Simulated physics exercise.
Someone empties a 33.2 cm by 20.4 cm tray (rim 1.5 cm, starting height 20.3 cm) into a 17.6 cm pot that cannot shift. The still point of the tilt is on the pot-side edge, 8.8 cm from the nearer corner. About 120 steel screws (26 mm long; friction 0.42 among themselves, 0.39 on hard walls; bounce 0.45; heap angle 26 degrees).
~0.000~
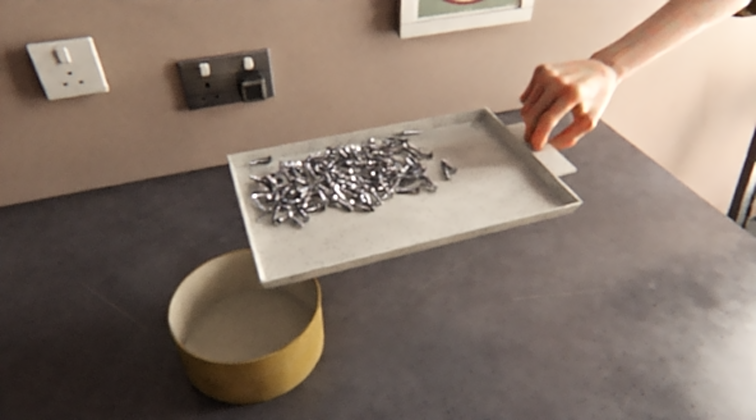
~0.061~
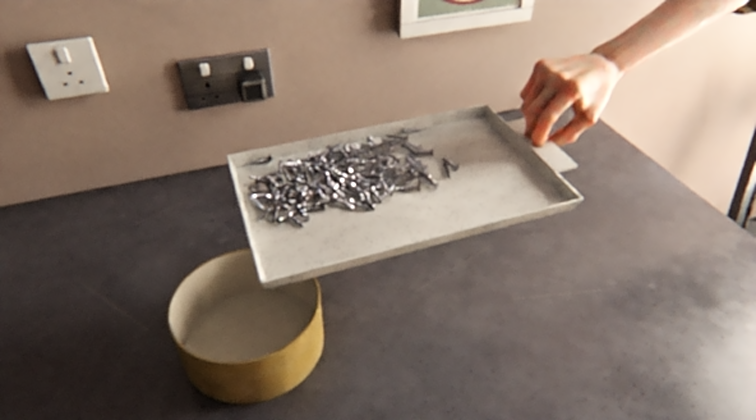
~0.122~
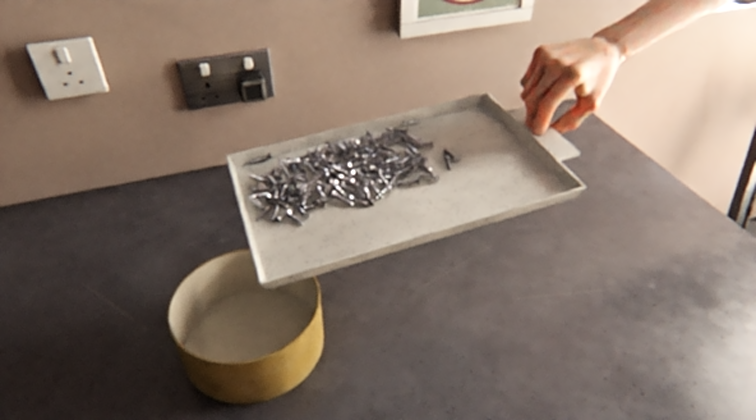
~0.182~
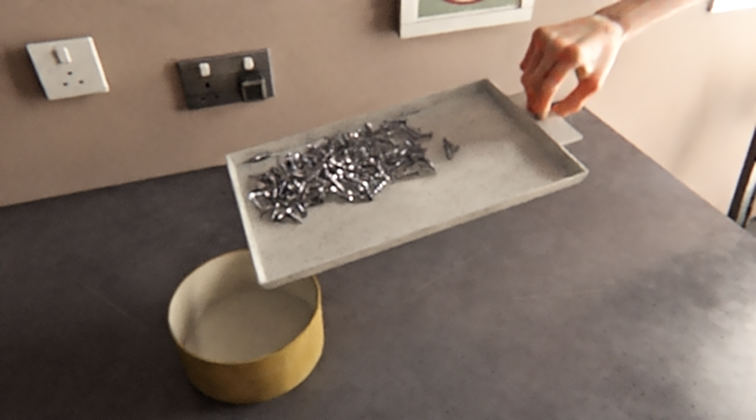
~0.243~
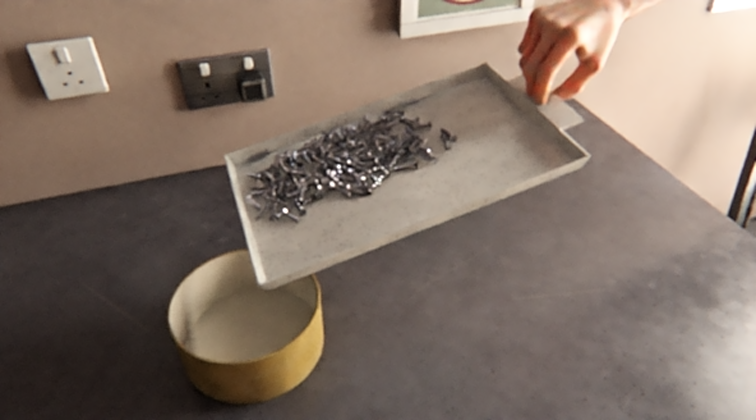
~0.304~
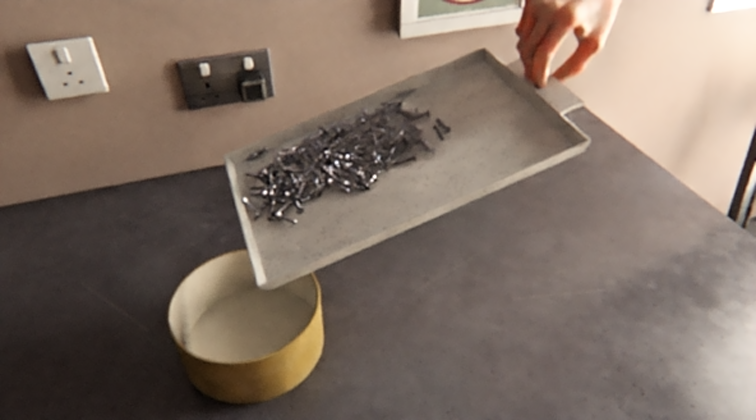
On a dark countertop beside a beige wall with sockets, a hand at the right end of a pale tray raises that end steadily, tilting the tray leftward above a round yellow pot while the heaped metal screws shift slightly.
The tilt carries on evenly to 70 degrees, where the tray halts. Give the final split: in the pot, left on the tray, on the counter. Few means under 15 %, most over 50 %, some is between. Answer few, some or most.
Pot most, tray some, counter few.
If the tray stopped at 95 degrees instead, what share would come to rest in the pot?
It would be near 90 per cent.
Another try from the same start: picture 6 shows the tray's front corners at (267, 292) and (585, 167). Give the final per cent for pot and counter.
Pot 15, counter 85.
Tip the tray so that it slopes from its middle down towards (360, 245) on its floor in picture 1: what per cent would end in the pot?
Some 20 per cent.
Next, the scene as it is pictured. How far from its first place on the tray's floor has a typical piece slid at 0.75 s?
Some 8 cm.
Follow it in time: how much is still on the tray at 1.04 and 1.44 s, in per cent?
About 80, 45.
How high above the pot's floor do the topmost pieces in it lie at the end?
Roughly 1.5 cm.
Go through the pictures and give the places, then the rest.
Tray tilt 0 degrees, front corners at (265, 277) and (576, 200); middle of the pieces at (346, 172); pot at (245, 300), in the first picture.
Tray tilt 1 degrees, front corners at (265, 277) and (577, 197); middle of the pieces at (346, 171), in the second picture.
Tray tilt 4 degrees, front corners at (264, 278) and (579, 185), lowest corner left front; middle of the pieces at (345, 167), in the third picture.
Tray tilt 7 degrees, front corners at (263, 278) and (581, 170), lowest corner left front; middle of the pieces at (344, 161), in the fourth picture.
Tray tilt 11 degrees, front corners at (262, 279) and (583, 155), lowest corner left front; middle of the pieces at (342, 156), in the fifth picture.
Tray tilt 15 degrees, front corners at (262, 280) and (583, 139), lowest corner left front; middle of the pieces at (340, 151); pot at (245, 300). The tray's pace is about 60 degrees a second, in the sixth picture.
After 0.75 s, tilt 41 degrees; the tray holds 100 %, the pot 0 %.
After 1.04 s, tilt 59 degrees; the tray holds 80 %, the pot 5 %.
After 1.44 s, tilt 70 degrees; the tray holds 45 %, the pot 45 %.
At rest (2.6 s), pot 70 %, tray 25 %, counter 5 %.
